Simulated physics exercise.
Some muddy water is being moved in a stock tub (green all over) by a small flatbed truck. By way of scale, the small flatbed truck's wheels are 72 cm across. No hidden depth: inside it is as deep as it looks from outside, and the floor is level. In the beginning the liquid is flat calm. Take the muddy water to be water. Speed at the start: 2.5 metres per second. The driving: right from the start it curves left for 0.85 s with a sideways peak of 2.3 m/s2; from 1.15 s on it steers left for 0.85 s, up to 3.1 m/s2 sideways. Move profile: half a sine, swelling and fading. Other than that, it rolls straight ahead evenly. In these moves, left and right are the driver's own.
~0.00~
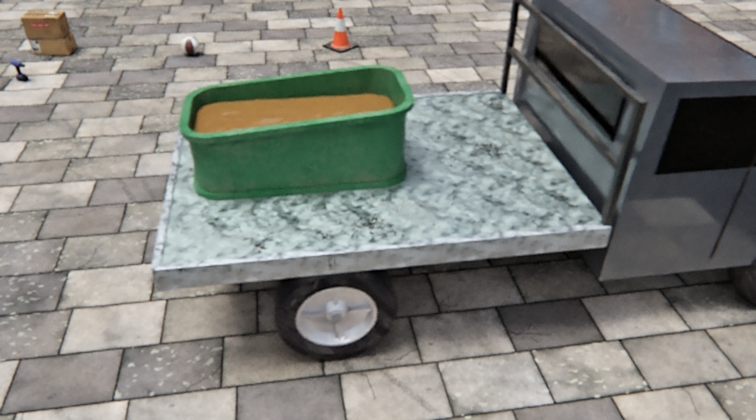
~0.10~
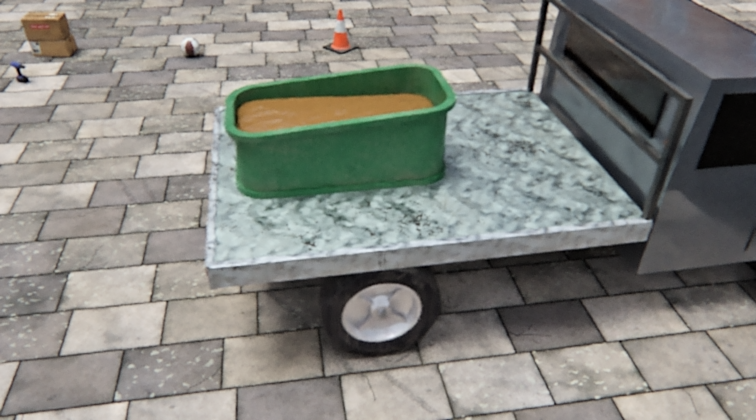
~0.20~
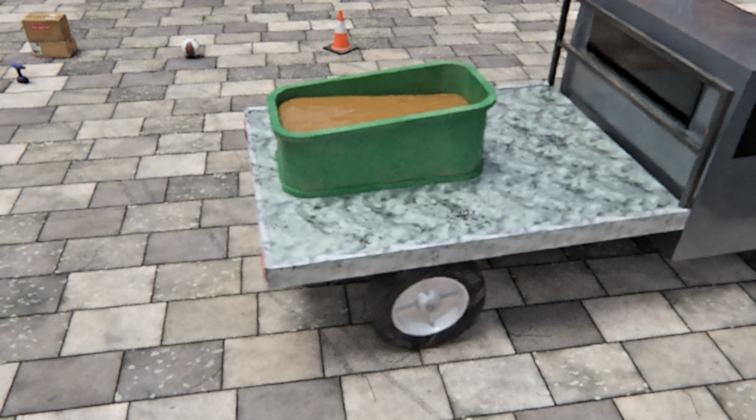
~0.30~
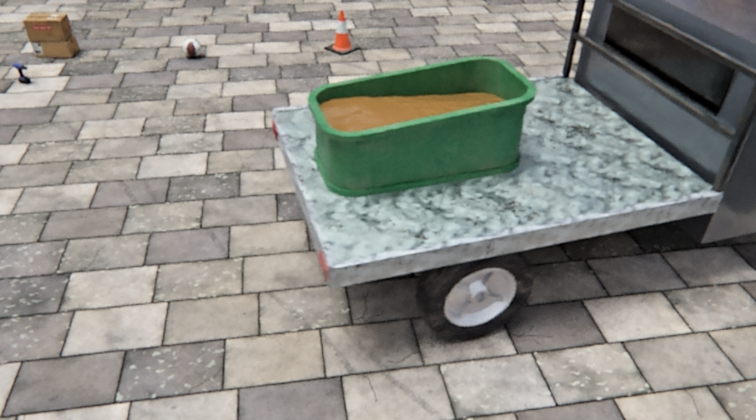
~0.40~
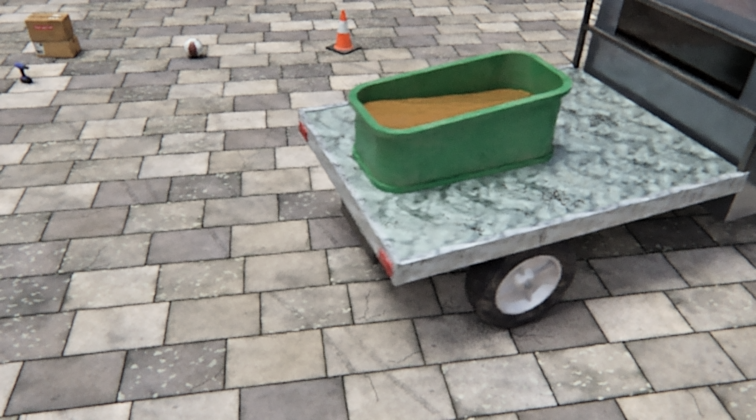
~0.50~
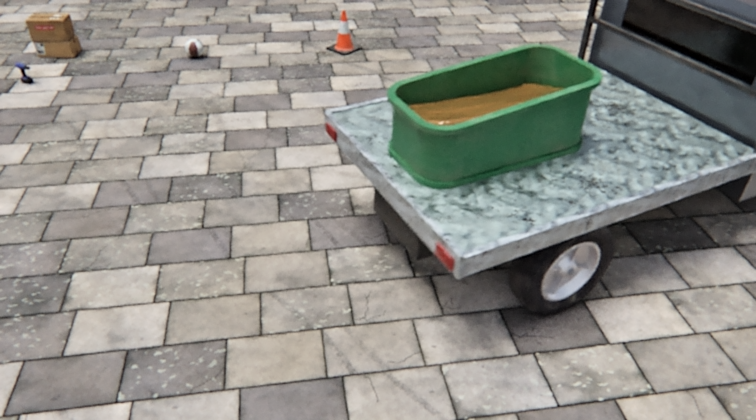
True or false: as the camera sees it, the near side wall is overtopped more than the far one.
True.
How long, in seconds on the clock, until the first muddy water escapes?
At about 0.9 s.
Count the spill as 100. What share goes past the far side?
About 0 per cent.
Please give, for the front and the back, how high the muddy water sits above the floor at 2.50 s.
Roughly 26 cm in front and 24 cm behind.
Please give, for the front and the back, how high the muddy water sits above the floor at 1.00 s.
At the front 30 cm, at the back 30 cm.
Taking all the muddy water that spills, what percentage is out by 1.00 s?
About 10 percent, give or take.
By 1.00 s it stands 29 cm high behind and 30 cm in front; 1 per cent has gone over the near side.
By 1.70 s it stands 37 cm high behind and 30 cm in front; 2 per cent has gone over the near side.
By 2.50 s it stands 23 cm high behind and 26 cm in front; 10 per cent has gone mostly over the near side, some over the left end.
By 4.99 s 11 per cent has gone mostly over the near side, some over the left end; the far side has passed 0 per cent and the near side 8.
